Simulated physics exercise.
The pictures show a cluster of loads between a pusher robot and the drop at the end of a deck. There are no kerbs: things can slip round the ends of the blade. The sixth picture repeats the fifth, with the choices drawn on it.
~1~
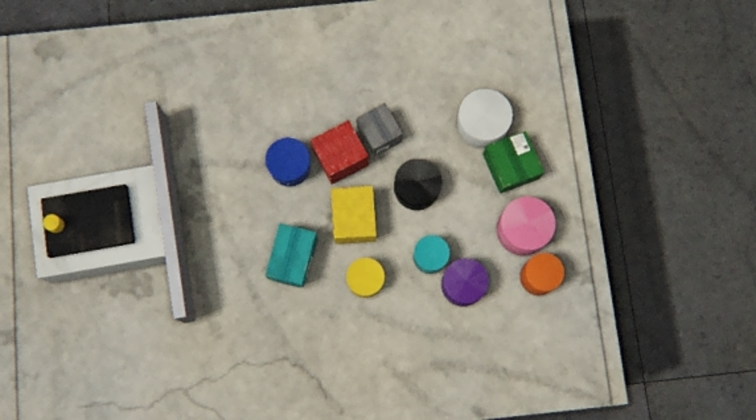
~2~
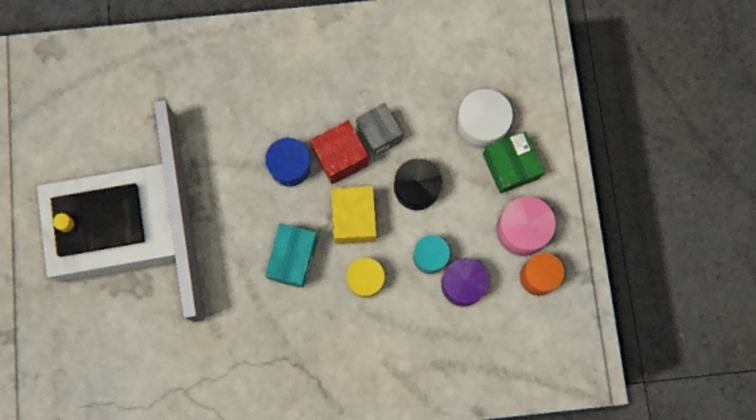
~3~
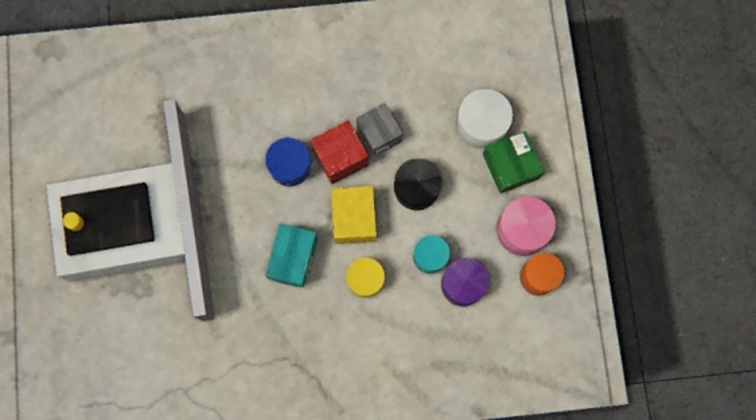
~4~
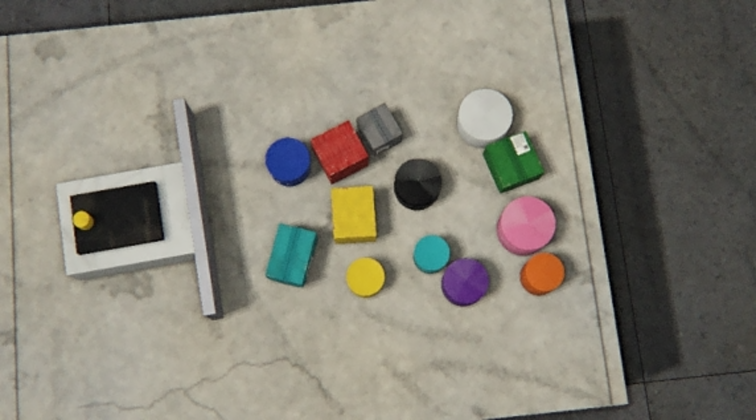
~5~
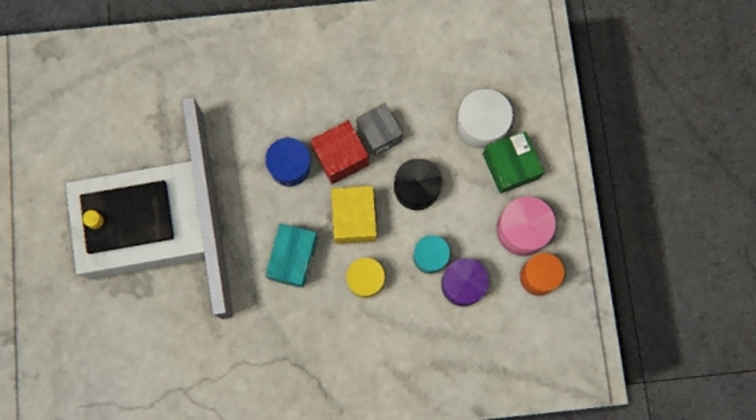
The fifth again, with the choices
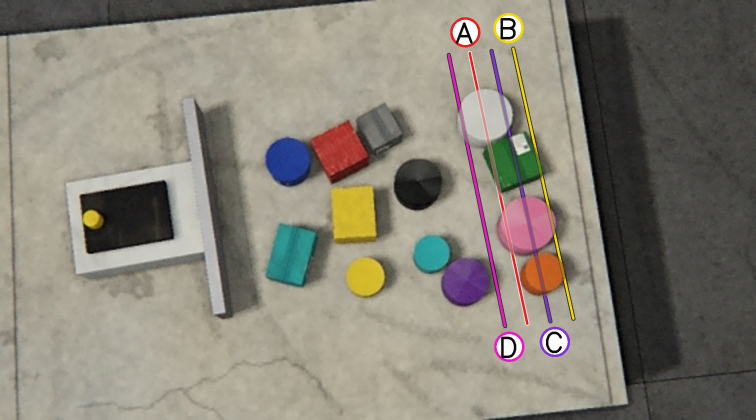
A white pusher robot with a wide grey blade, a black top panel and a yellow knob sits at the left of a pale, cracked stone deck, seen from high above. To its right lie scattered round and boxy loads, blue, red, grey, yellow, turquoise and black, with purple, white, green, pink and orange farther right. The robot slides slowly rightward, narrowing the gap, while the loads and camera stay still.
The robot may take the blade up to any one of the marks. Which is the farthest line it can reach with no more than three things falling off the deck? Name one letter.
It should halt at C.
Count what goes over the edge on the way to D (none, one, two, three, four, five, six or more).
In all, none.
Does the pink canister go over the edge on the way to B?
Yes.
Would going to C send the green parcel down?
By then, yes.
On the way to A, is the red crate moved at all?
By then, yes.
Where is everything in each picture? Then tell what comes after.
The first picture shows pink canister (526, 227); green parcel (513, 162); red crate (340, 153).
The second picture shows robot (104, 218); black canister (418, 185).
The third picture shows robot (114, 217); white canister (484, 119).
The fourth picture shows robot (124, 216); blue pail (289, 163).
The fifth picture shows robot (133, 215); turquoise box (292, 256); yellow crate (354, 215); turquoise pail (431, 255).
On the marked copy, A at (498, 184); B at (542, 179); C at (520, 182); D at (476, 186).
Following C. Soon after the start, robot (249, 204); yellow pail (394, 283); grey parcel (414, 120).
Later, robot (364, 192); orange canister (556, 274); green parcel (538, 161).
In the end, robot (454, 183); pink canister over the edge; orange canister over the edge; three fallen.
As for the rest, A is within the limit but short; B drops seven; D is within the limit but short.
